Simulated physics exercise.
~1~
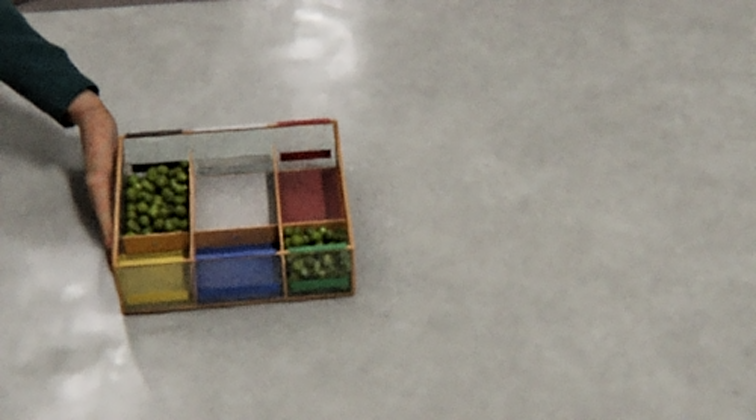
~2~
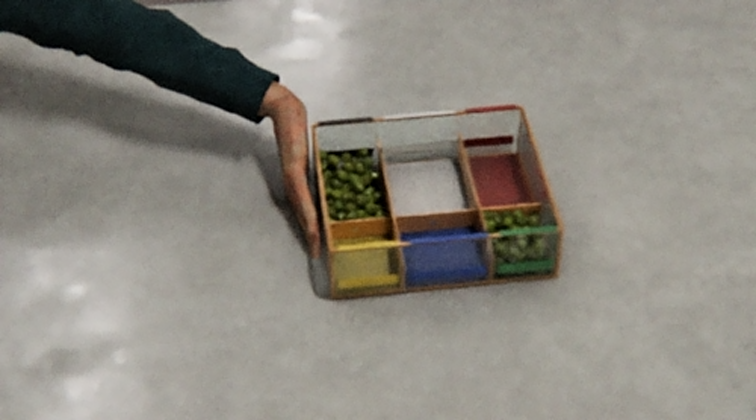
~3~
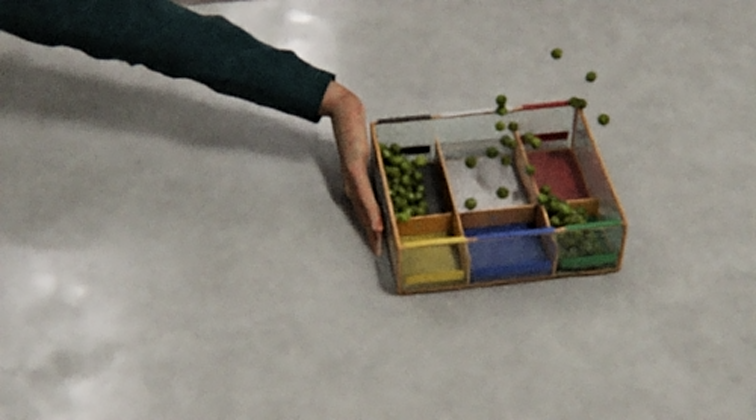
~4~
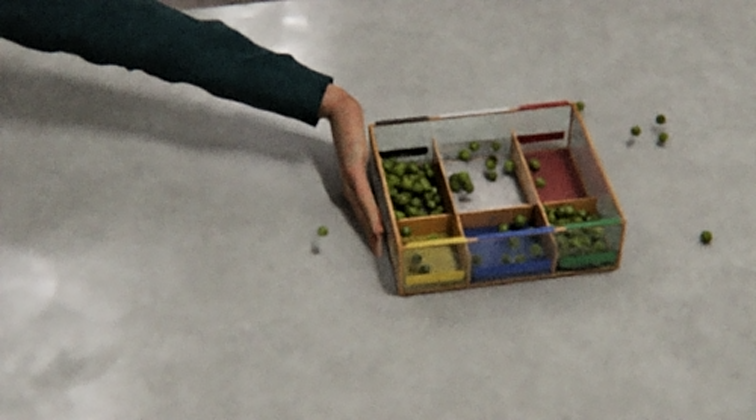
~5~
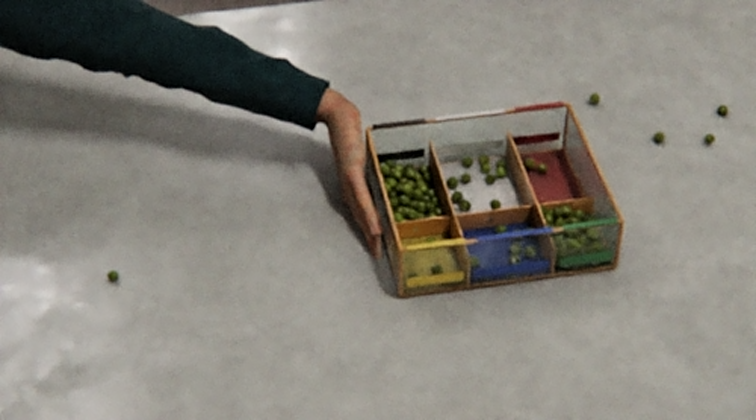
Divided tray of small green olives sliding right under a hand, stopping as olives fly up, scatter across compartments and roll outside.
